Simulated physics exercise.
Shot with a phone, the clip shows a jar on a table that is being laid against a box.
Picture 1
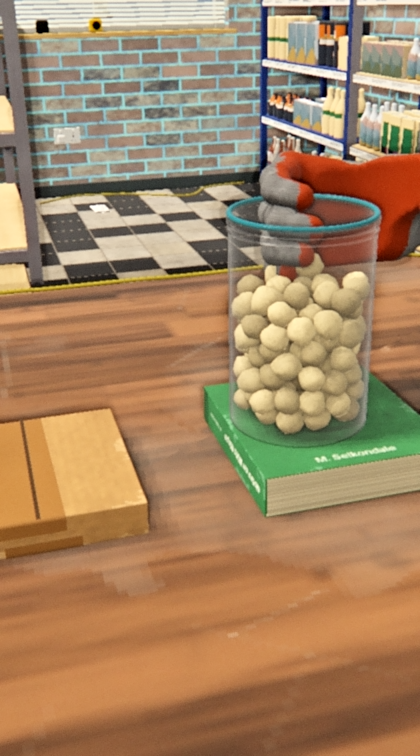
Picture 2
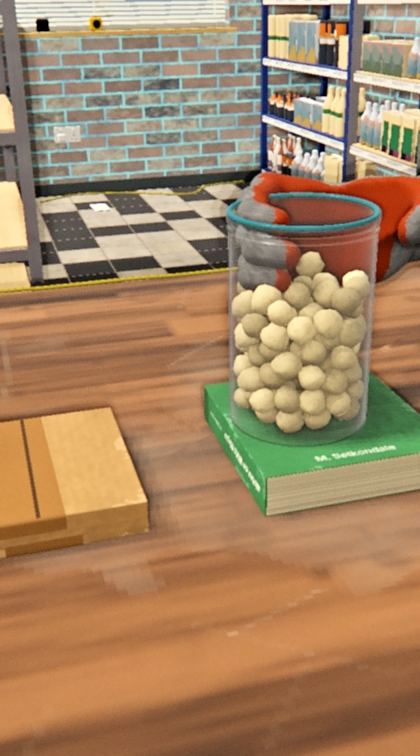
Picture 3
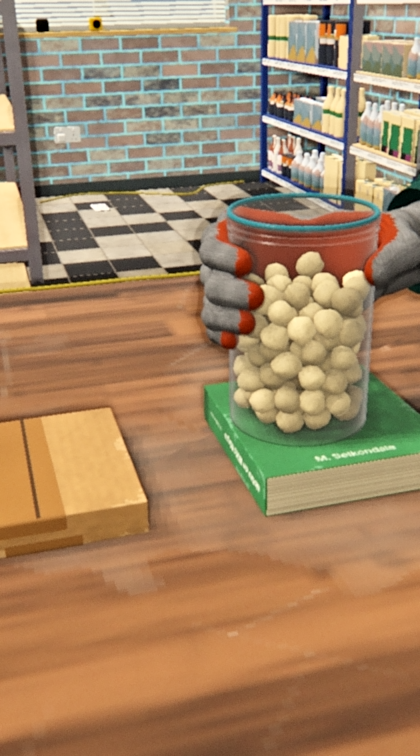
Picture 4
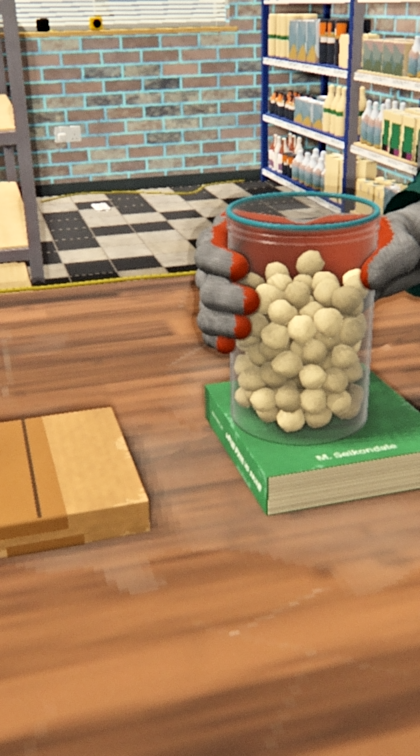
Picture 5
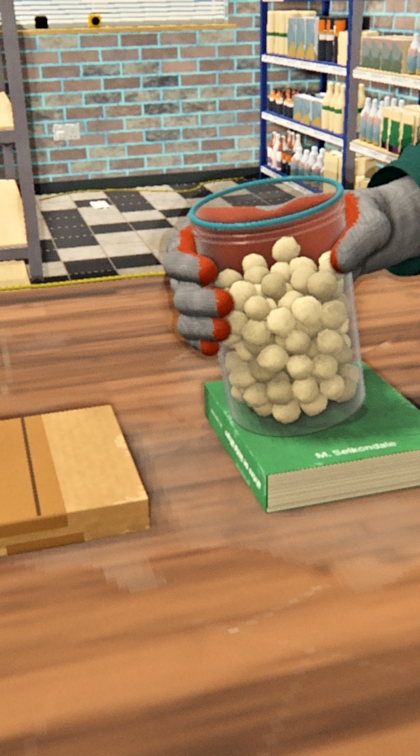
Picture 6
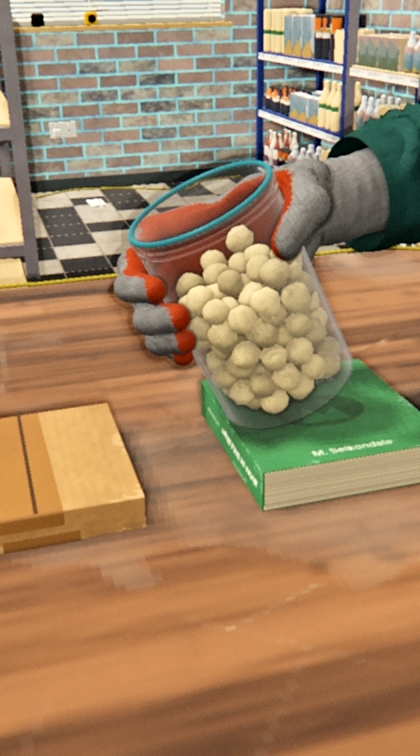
On a shop's wooden table, a gloved hand grasping a clear jar of round, pale nuts on a green book and tilting it left.
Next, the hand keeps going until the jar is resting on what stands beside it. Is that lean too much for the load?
Some drops.
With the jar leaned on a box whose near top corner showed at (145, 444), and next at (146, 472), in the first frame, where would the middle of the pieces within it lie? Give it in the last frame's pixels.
Roughly at (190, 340) for the first height, and roughly at (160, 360) for the second.
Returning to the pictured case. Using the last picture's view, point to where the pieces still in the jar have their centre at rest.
(140, 398), more or less.
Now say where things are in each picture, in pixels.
The first picture shows jar near (300, 318), two thirds full of macadamia nuts; box near (31, 480), its top about level with the jar's foot.
The second picture shows jar near (300, 317), upright; rim near (233, 217); top of the contents near (302, 305).
The third picture shows jar near (300, 317), upright; rim near (233, 217); box near (31, 479).
The fourth picture shows jar near (301, 316), upright; rim near (233, 216); top of the contents near (303, 304).
The fifth picture shows jar near (282, 306), leaning 10°; rim near (195, 220); box near (32, 477).
The sixth picture shows jar near (246, 298), leaning 25°; rim near (133, 240); box near (28, 475), its top about level with the jar's foot.
Then, 0.36 s on from there, the jar leans 53°; everything is still inside.
Then, 0.75 s on from there, the jar leans 83°; everything is still inside.
Then, 1.21 s on from there, the jar rests on the box at 94°; a small part of the macadamia nuts out of it.
In the end, the jar rests on the box at 94°; a small part of the macadamia nuts out of it.
